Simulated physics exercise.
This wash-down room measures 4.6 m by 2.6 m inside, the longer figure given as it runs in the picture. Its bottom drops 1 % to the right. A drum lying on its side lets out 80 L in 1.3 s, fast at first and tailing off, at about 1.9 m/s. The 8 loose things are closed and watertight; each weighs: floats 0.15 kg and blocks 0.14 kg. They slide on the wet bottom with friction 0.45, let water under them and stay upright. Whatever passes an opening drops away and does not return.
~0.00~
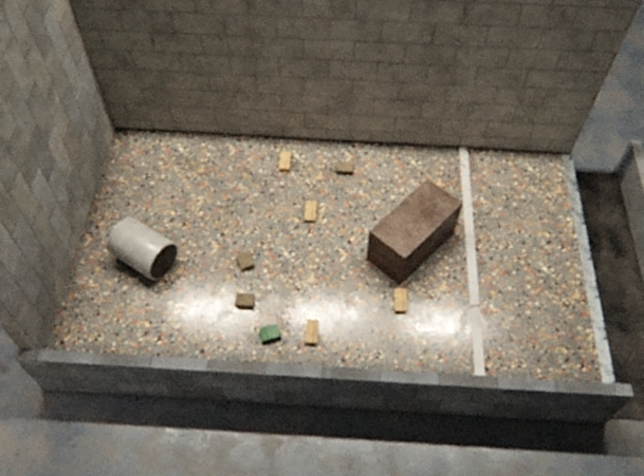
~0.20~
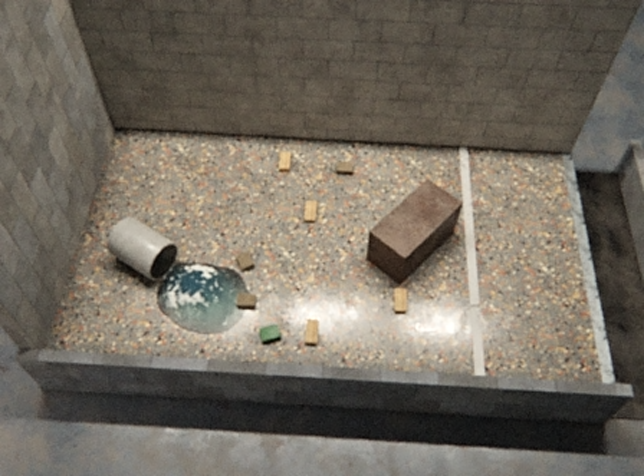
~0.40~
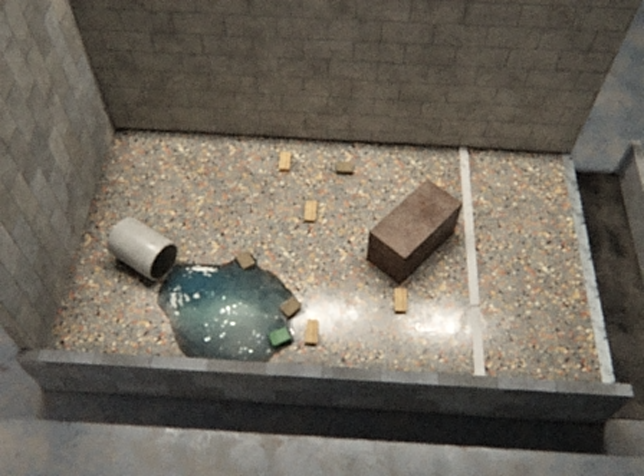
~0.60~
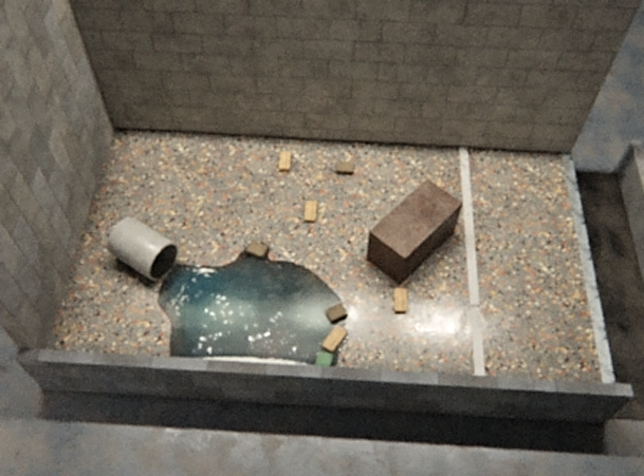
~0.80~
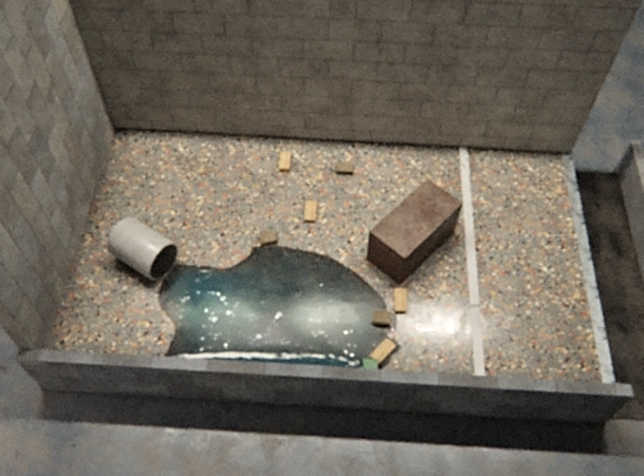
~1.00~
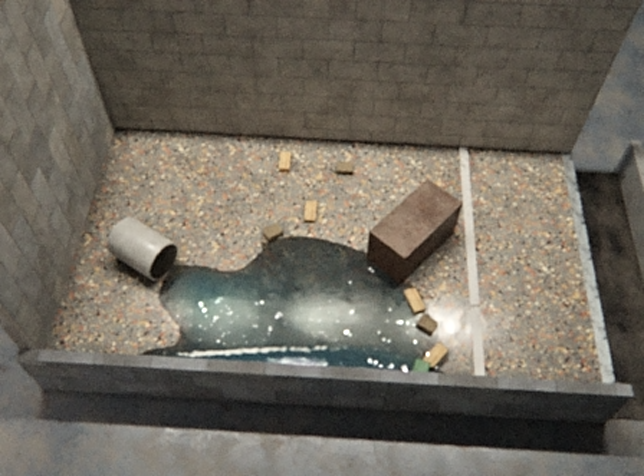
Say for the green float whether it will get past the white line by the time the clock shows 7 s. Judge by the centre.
The green float crosses.
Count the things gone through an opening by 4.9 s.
I count 4.
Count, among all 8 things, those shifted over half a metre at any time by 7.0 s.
That makes 4.
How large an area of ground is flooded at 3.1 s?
Roughly 3.5 m2.
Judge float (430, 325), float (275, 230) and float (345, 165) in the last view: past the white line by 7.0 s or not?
In that order: Beyond, short, short.
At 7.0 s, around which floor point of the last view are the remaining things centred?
Near (304, 194).
After 1.4 s the green float is near (534, 372), 2.2 m from its start, afloat; 4 of 8 are over the mark; 1 afloat.
After 3.1 s the green float has gone out; 4 of 8 are over the mark; 0 afloat.
After 4.9 s the green float has gone out; 4 of 8 are over the mark; 0 afloat.
After 7.0 s the green float has gone out; 4 of 8 are over the mark; 0 afloat.
